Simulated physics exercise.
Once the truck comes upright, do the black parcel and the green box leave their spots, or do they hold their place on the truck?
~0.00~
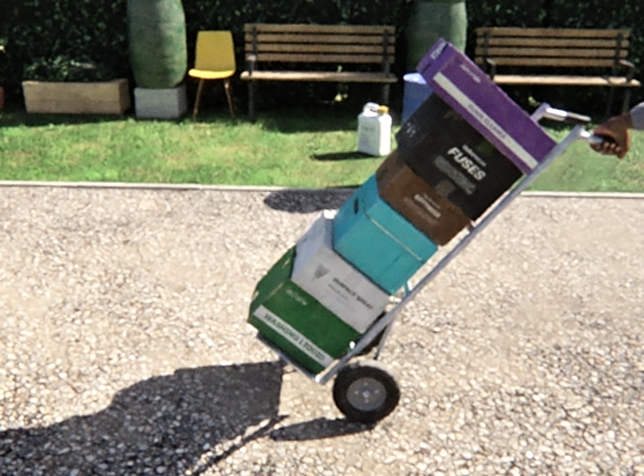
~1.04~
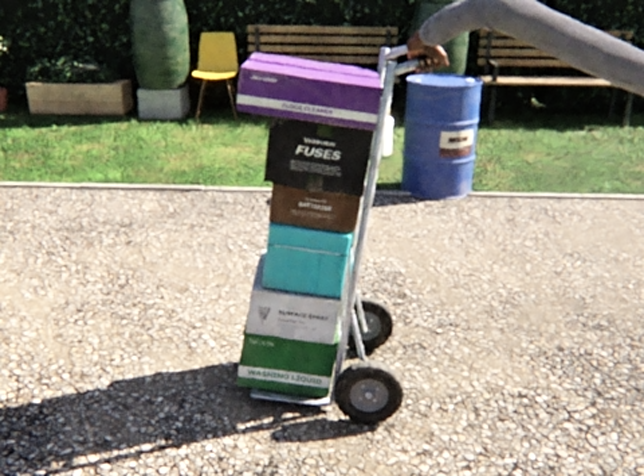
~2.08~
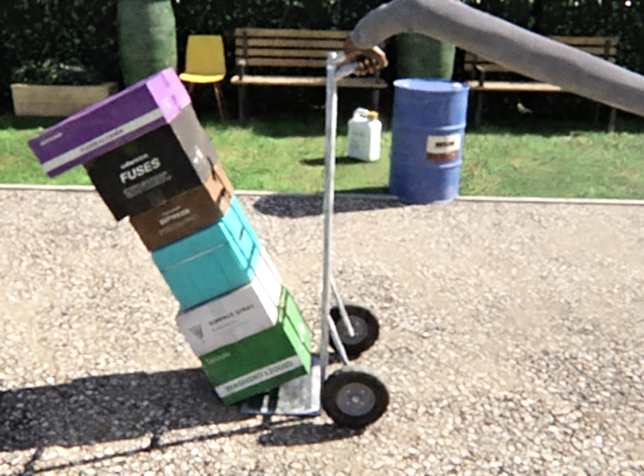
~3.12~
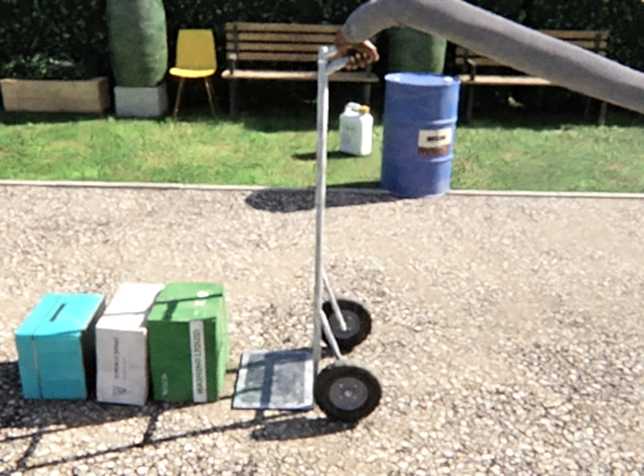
Both leave their spots. The black parcel goes over to the left with the toppling stack and is out of view at the end, while the green box tips over and ends on its side by the plate.
A hand at the end of a grey-sleeved arm grips a silver two-wheeled truck on a sunny gravel path, seen from the side, with benches, a yellow chair and a blue barrel on the grass behind. Six boxes are stacked on it, green at the bottom, then white, turquoise, brown, black and purple. The truck swings from a backward lean to upright and stays there. The stack keeps tipping left, away from the frame, and topples. Finally, the turquoise, white and green boxes lie in a row left of the bare upright frame, the others out of view.
